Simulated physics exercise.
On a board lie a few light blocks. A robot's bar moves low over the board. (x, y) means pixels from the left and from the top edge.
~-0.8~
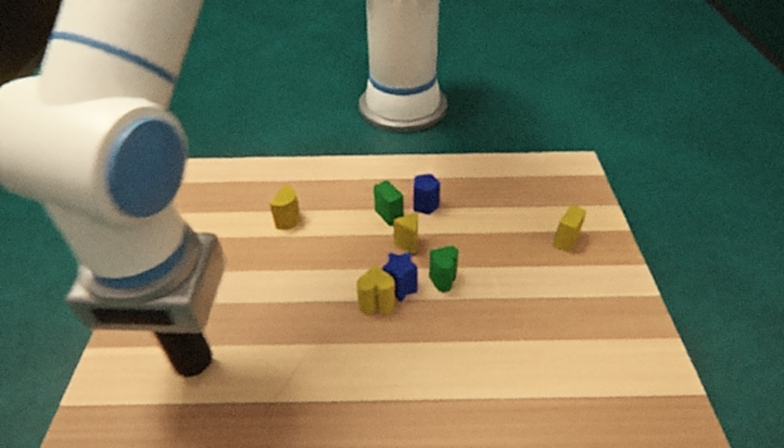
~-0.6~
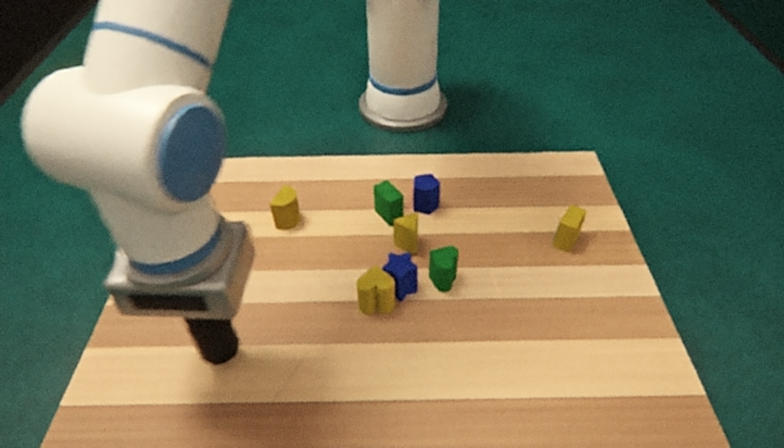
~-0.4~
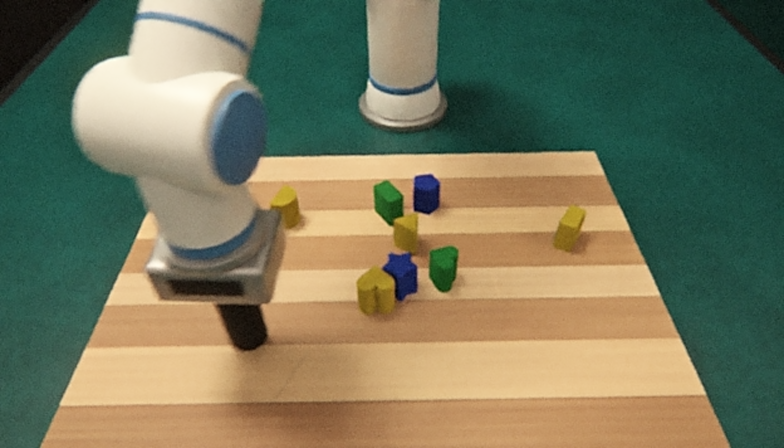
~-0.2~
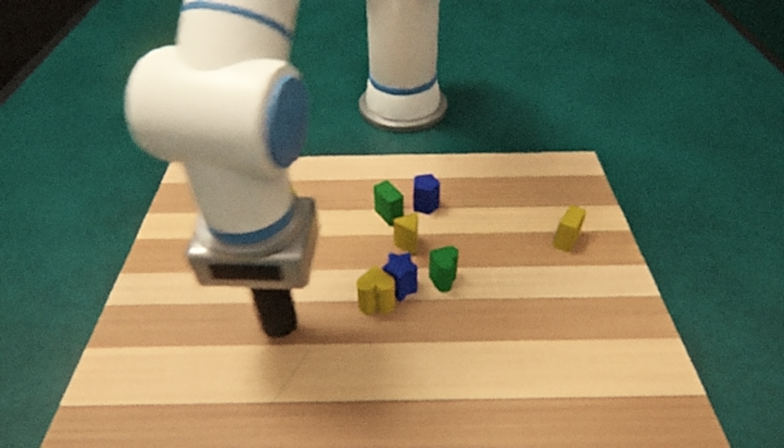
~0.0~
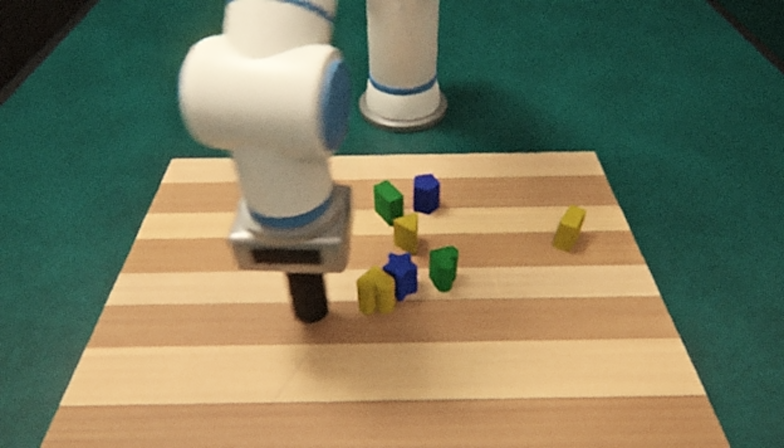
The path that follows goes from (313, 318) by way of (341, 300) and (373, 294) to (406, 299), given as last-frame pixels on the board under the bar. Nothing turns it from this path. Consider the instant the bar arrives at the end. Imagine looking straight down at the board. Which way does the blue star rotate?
Looking down: Anticlockwise.
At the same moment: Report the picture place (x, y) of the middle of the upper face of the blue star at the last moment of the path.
My prediction: (430, 259).
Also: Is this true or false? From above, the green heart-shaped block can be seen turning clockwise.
Verdict: True.
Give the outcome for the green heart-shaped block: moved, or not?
It moves.
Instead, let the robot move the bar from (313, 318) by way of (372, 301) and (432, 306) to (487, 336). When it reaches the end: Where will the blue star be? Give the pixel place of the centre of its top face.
In the picture, that point is around (433, 257).
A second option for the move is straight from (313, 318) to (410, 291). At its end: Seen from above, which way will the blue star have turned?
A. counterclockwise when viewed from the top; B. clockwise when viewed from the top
(A)
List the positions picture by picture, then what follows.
The first picture shows lower end of the bar at (193, 360), tops of blocks, yellow heart-shaped block at (375, 279), blue star at (400, 263), yellow triangular piece at (409, 221), green heart-shaped block at (445, 256).
The second picture shows bar at (220, 348), blocks as before.
The third picture shows bar at (249, 336), blocks as before.
The fourth picture shows bar at (280, 322), blocks as before.
The fifth picture shows bar at (311, 309), yellow heart-shaped block at (375, 279), blue star at (400, 263), yellow triangular piece at (409, 221), green heart-shaped block at (445, 256).
The first path, step by step. One third of the way, bar at (341, 290); nothing pushed yet.
Two thirds of the way, bar at (374, 284); yellow heart-shaped block at (396, 286); blue star at (408, 262).
At the end, bar at (406, 289); yellow heart-shaped block at (419, 299), turned 30° clockwise; blue star at (430, 259), turned 55° anticlockwise; yellow triangular piece not moved; green heart-shaped block at (456, 252), turned 20° clockwise.
